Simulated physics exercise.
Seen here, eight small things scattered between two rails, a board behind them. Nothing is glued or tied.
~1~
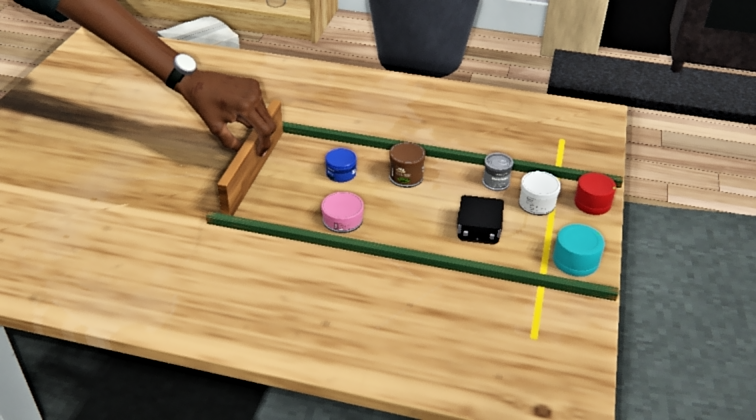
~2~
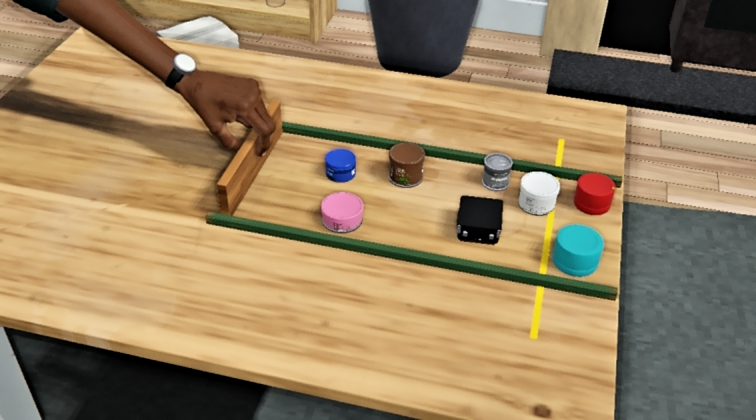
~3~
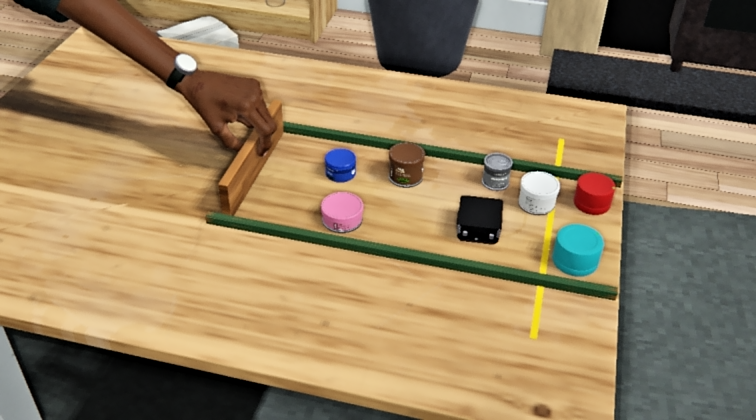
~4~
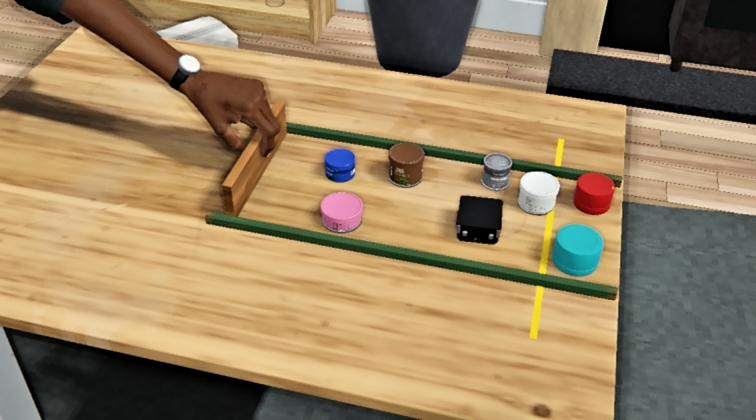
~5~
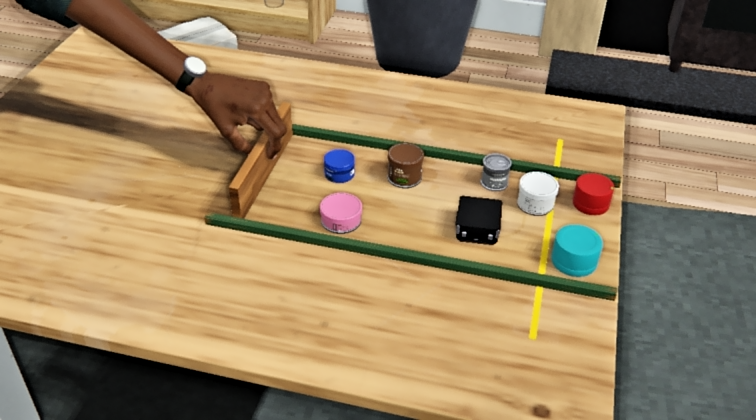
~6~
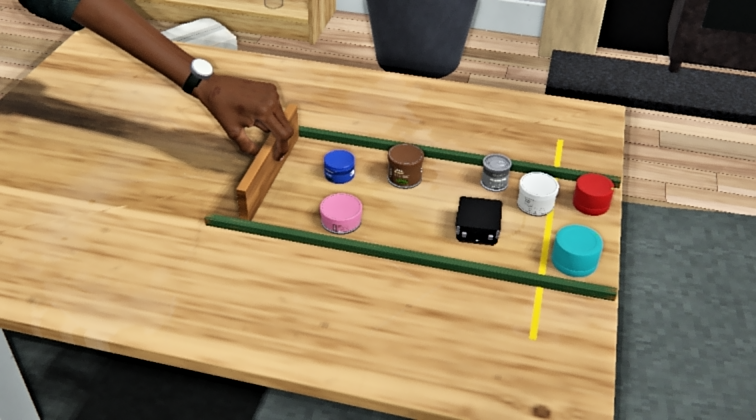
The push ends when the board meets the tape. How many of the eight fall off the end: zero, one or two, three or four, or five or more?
The number that fall off is one or two.
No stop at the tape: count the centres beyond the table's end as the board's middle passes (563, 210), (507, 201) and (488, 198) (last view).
Past the end: 2, 0 and 0.
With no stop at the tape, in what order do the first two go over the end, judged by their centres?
The order is the red lid, the turquoise lid.
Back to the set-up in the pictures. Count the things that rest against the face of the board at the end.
The number is 3.
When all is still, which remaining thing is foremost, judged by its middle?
The turquoise lid.
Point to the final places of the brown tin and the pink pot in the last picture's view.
About (573, 187), and the other about (566, 263).
Early on, none off yet; red lid at rest near (593, 195); turquoise lid at rest near (577, 251); white pot at rest near (537, 194).
Finally, the number that fall off is one or two; lost, red lid.
